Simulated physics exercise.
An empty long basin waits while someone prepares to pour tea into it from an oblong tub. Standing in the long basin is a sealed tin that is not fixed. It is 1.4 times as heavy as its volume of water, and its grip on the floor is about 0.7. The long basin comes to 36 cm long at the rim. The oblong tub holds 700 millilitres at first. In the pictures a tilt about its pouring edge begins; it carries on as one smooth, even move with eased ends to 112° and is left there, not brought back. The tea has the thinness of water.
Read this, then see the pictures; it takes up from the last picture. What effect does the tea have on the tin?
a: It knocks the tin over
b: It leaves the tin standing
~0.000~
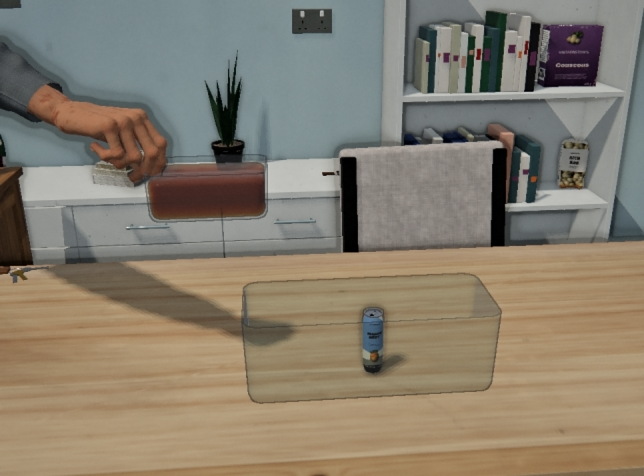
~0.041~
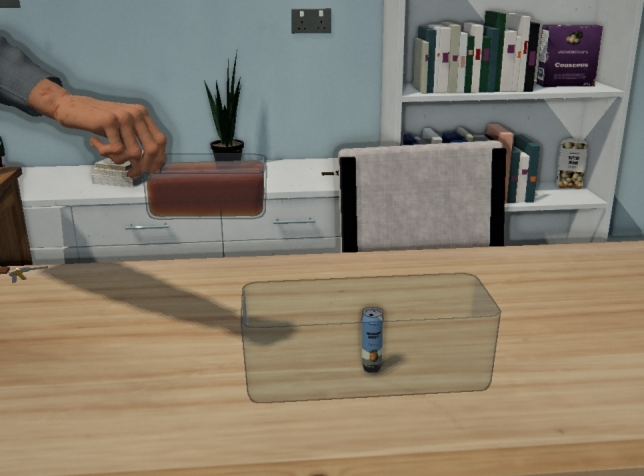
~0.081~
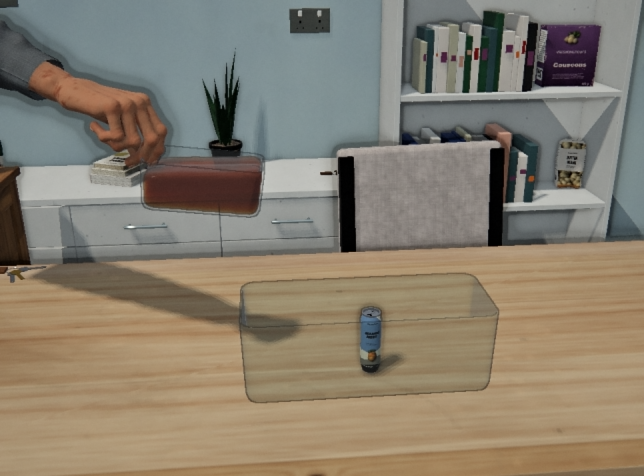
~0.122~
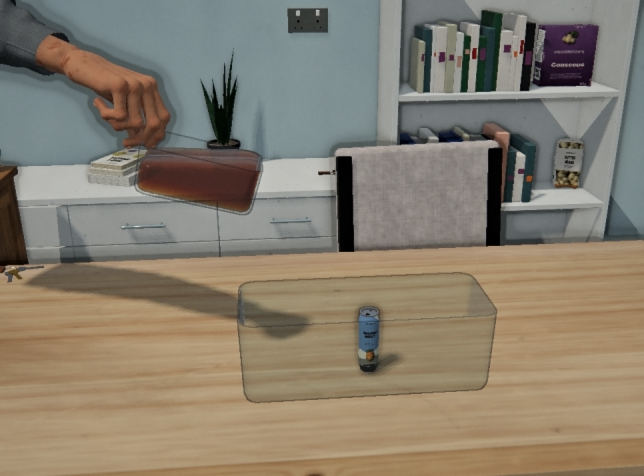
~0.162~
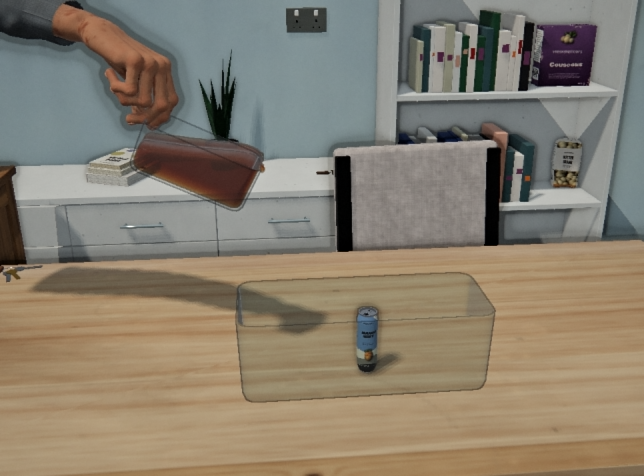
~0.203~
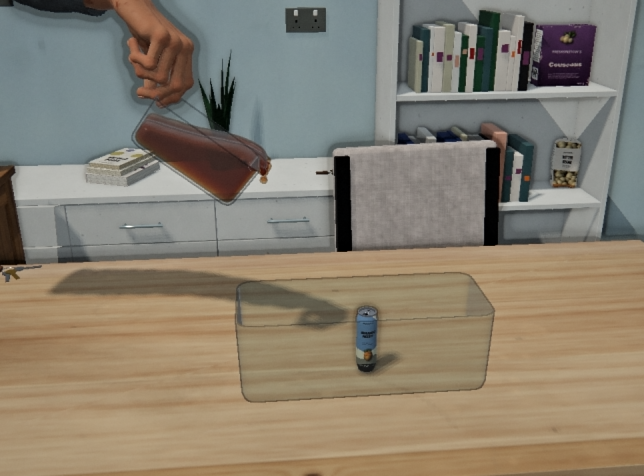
b, it leaves the tin standing.
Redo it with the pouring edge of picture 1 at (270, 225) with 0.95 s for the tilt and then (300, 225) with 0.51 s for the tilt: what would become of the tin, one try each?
In the first try it comes down; in the second it remains standing.
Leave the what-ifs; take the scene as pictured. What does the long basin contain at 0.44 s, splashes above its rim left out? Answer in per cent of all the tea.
Around 6 percent.
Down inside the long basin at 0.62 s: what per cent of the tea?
Around 82 parts in a hundred.
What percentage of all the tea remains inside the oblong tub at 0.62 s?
Near 2 in a hundred.
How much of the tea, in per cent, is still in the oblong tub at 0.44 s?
About 22 per cent.
Then, 0.44 s in, the tilt is 108° and 21 per cent is still to pour; the tin stands where it began.
Then, 0.62 s in, the tilt is 112° and 2 per cent is still to pour; the tin stands where it began.
Then, 0.81 s in, the tilt is 112° and 0 per cent is still to pour; the tin stands where it began.
Then, 1.01 s in, the tilt is 112° and 0 per cent is still to pour; the tin stands where it began.
Finally, the tin stands where it began.
